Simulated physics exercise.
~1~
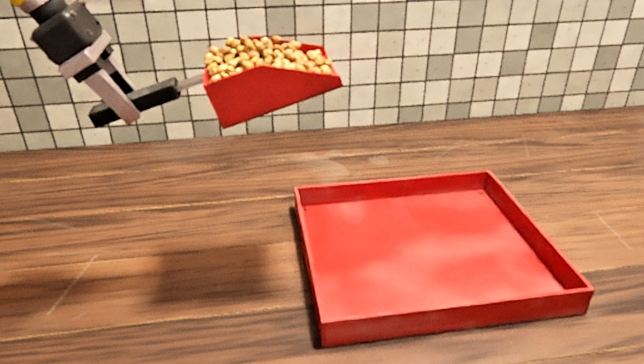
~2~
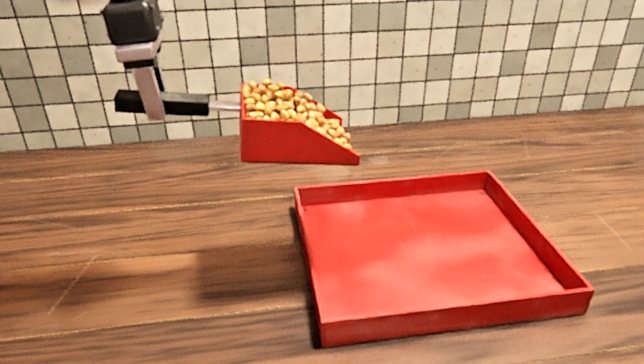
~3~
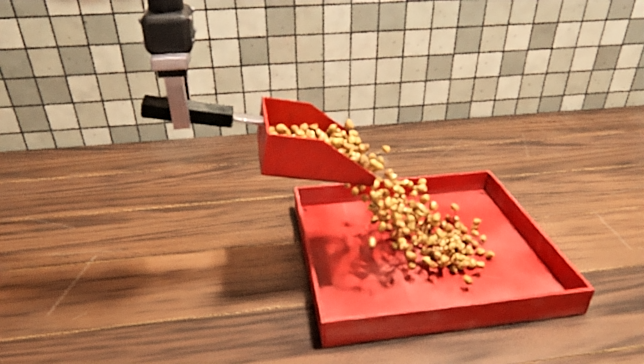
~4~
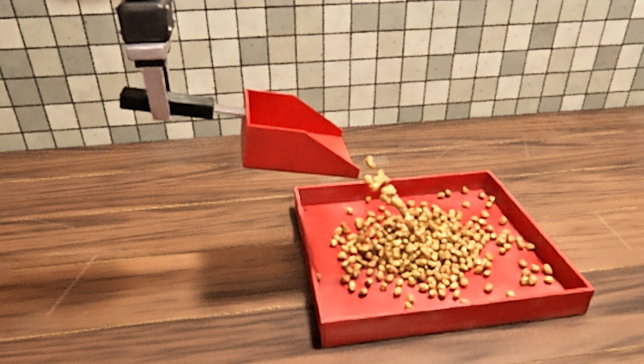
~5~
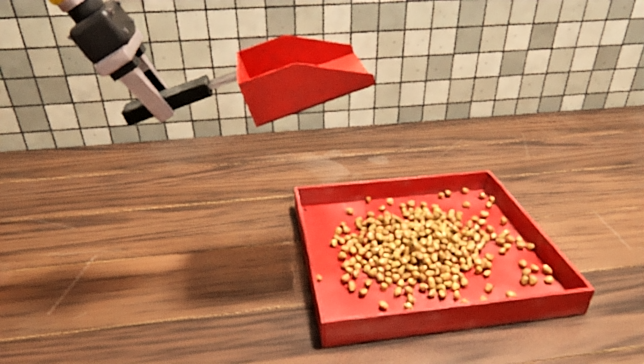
The clip opens with a robot arm holding a red scoop heaped with dried beans, up and to the left of a shallow red tray on a wooden surface. The arm lowers the scoop and moves it right, tipping its open front down toward the tray. Beans begin to pour over the front edge, tumbling into the tray and spreading out. The scoop then draws back a little to the left as the last few beans drop. Finally, the arm lifts and tilts the empty scoop back, leaving the beans scattered in a broad pile across the tray.
